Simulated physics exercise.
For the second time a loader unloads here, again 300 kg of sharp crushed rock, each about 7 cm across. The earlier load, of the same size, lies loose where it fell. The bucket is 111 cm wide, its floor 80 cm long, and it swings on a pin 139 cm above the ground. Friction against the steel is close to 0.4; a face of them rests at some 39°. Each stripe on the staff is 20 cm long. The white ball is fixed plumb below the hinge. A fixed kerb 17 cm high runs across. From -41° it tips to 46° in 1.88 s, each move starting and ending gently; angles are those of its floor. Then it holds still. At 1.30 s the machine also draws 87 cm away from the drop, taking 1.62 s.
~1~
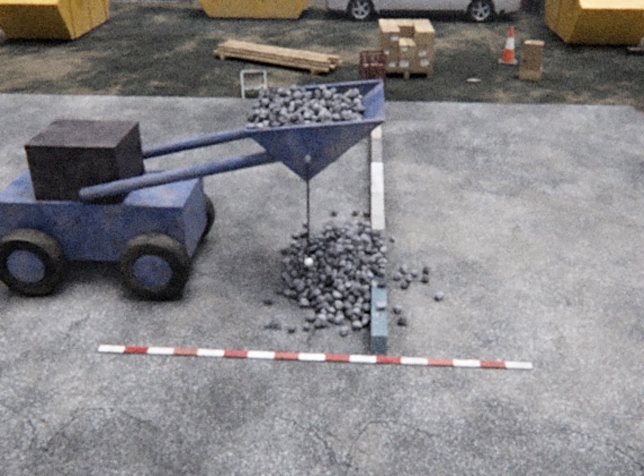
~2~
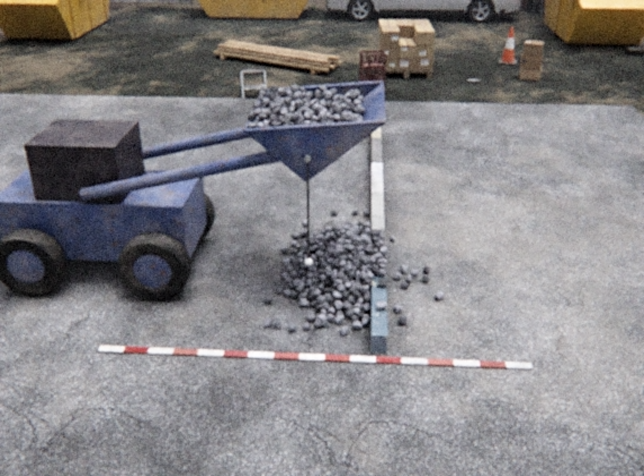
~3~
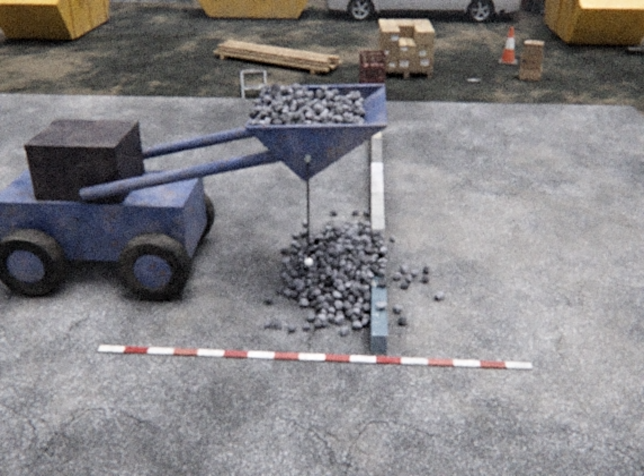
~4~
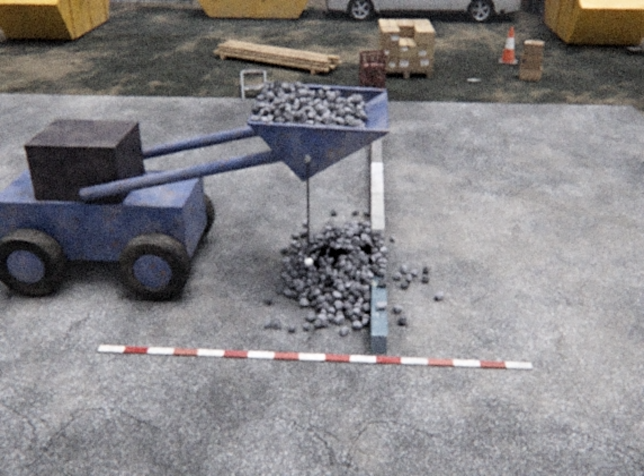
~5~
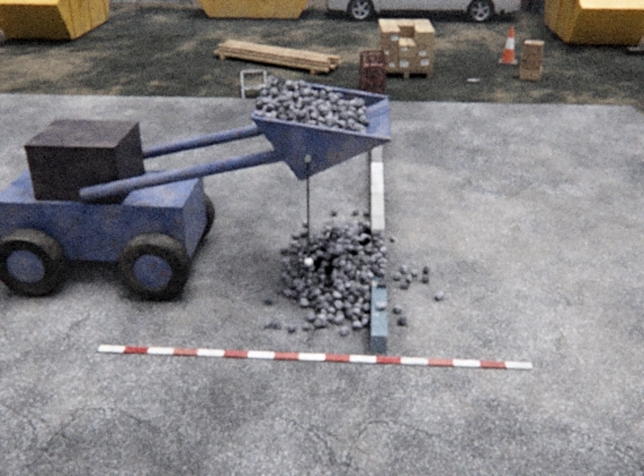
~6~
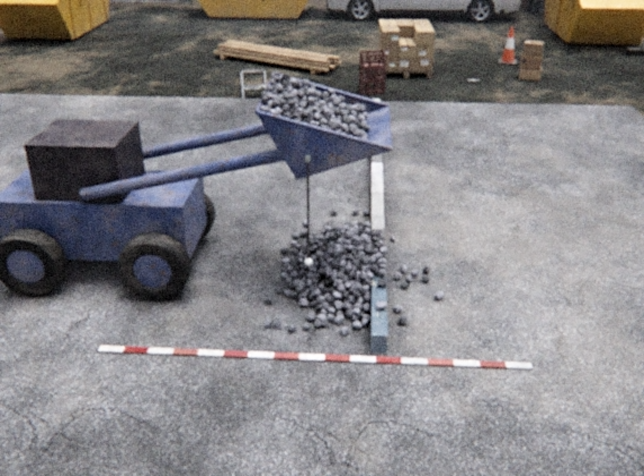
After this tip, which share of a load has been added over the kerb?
Close to 48 parts in a hundred.
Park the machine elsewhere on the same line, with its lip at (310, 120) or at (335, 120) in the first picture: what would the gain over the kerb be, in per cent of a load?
About 0 and 5 per cent.
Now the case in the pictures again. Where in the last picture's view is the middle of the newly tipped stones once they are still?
Around (379, 266).
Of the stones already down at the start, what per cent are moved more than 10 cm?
About 5 per cent.
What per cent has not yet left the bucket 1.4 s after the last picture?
Roughly 5 per cent is still inside.
Then, 0.8 s after the last picture the floor is at 32°; in per cent of one load, 97 in the bucket, 101 on this side of the kerb, 2 over the kerb; the foremost stones are at (420, 280).
Then, 1.4 s after the last picture the floor is at 46°; in per cent of one load, 3 in the bucket, 159 on this side of the kerb, 38 over the kerb; the foremost stones are at (447, 282).
Then, 2.8 s after the last picture the floor is at 46°; in per cent of one load, 0 in the bucket, 150 on this side of the kerb, 50 over the kerb; the foremost stones are at (510, 285).
Then, 5.3 s after the last picture the floor is at 46°; in per cent of one load, 0 in the bucket, 150 on this side of the kerb, 50 over the kerb; the foremost stones are at (510, 285). Net gain over the kerb, 48.
